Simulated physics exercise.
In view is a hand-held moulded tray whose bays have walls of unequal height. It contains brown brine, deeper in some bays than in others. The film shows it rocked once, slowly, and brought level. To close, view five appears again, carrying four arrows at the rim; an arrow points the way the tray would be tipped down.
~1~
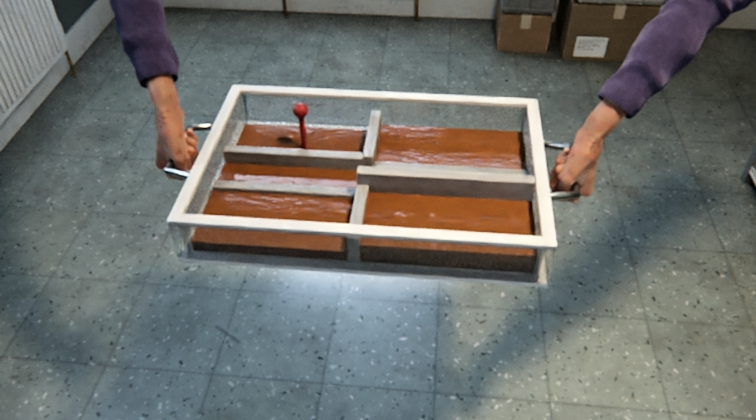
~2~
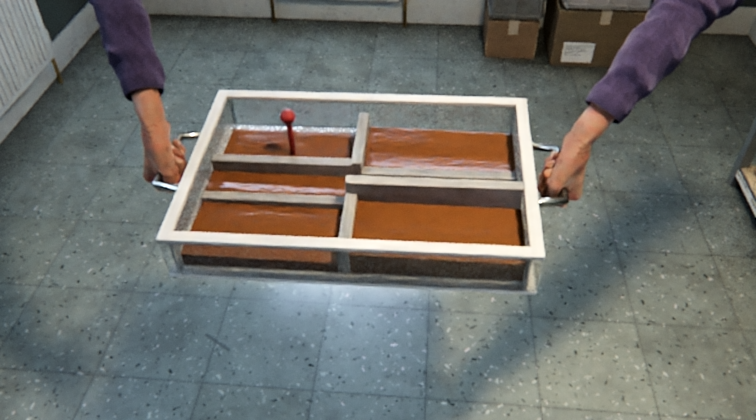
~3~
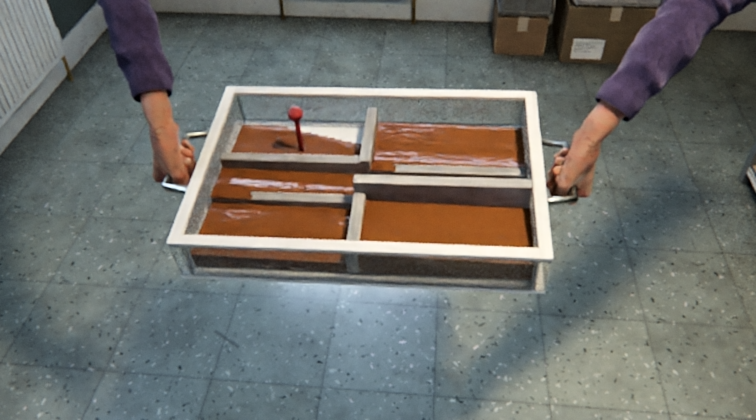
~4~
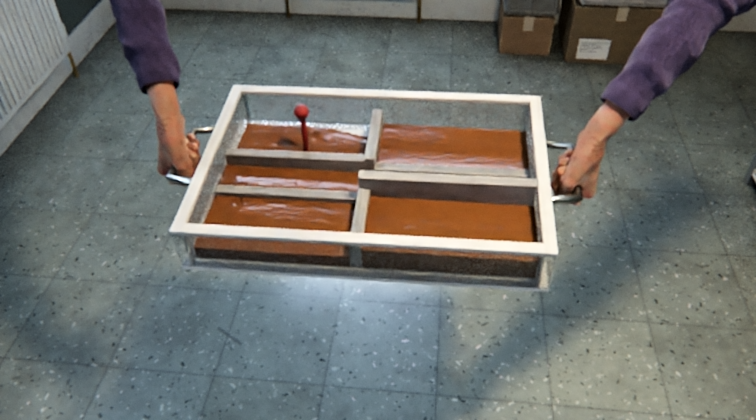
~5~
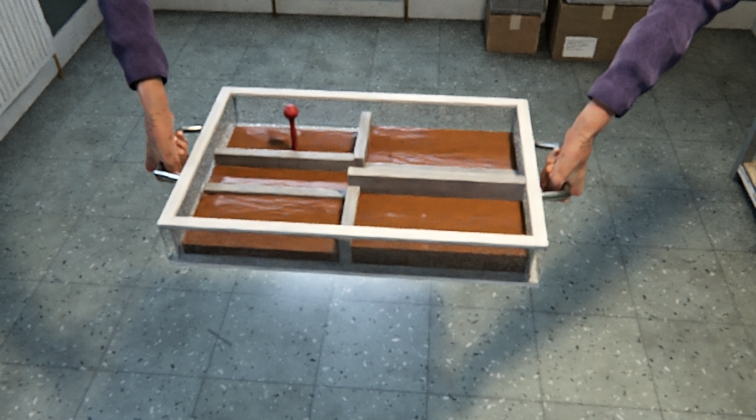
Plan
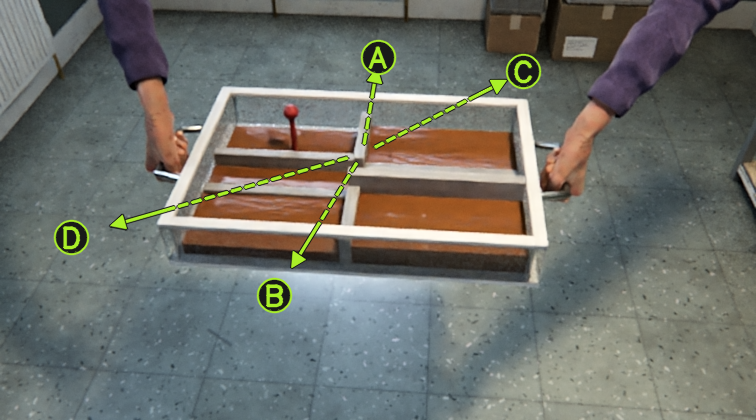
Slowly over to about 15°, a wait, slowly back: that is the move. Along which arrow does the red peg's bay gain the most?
Direction D does it best.
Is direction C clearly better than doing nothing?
No, it changes little.
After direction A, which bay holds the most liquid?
The front right bay.
On the marked copy, A ends at (376, 73); B ends at (294, 263); C ends at (501, 82); D ends at (115, 224).
If A is chosen, about 5 % of the liquid ends in the peg's bay; nothing spills.
If B is chosen, about 5 % of the liquid ends in the peg's bay; nothing spills.
If C is chosen, about 5 % of the liquid ends in the peg's bay; nothing spills.
If D is chosen, about 13 % of the liquid ends in the peg's bay; about 6 % goes over the rim.
